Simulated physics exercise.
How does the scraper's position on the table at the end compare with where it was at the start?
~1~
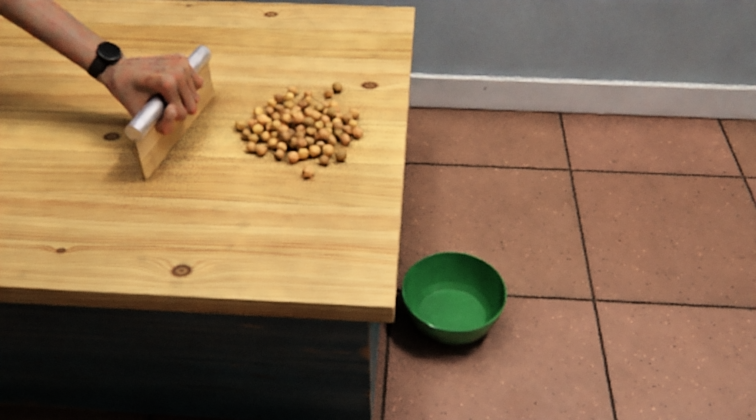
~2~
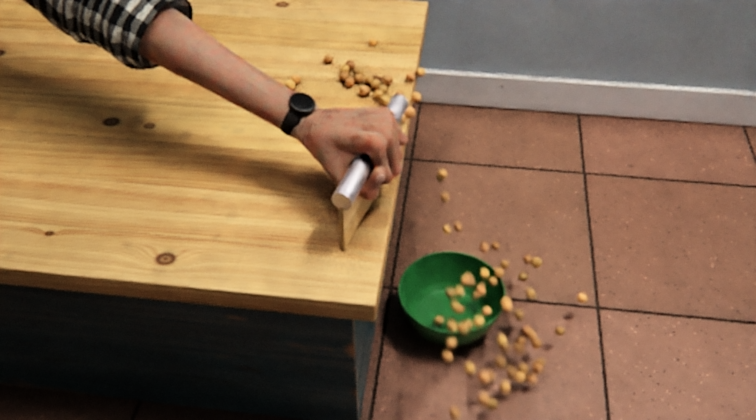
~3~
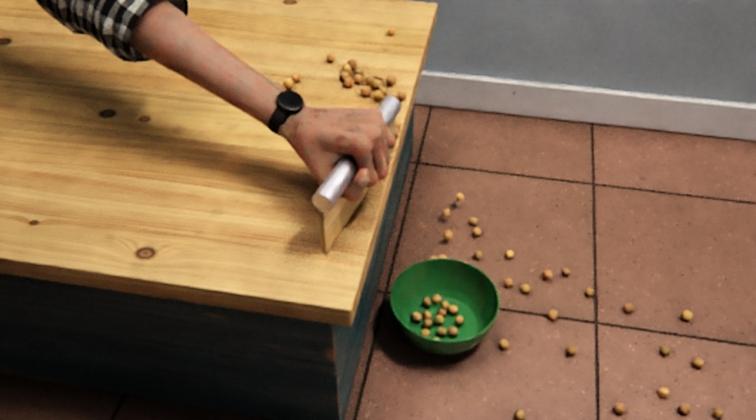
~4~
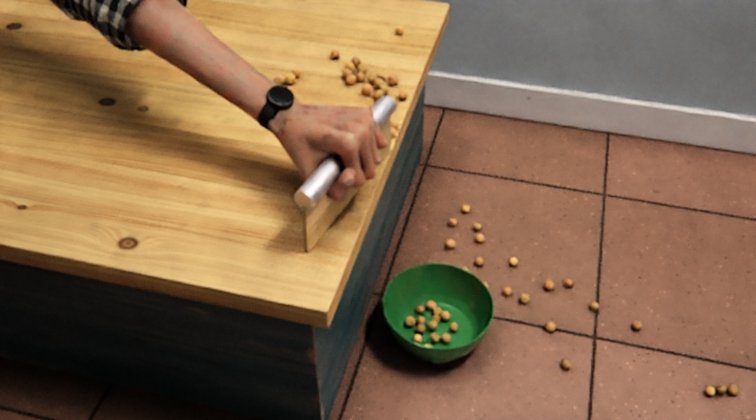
At the start the scraper was well in from the table's right edge, to the left of the pile of beads. By the end it was farther right and a little lower in view, close to that edge.
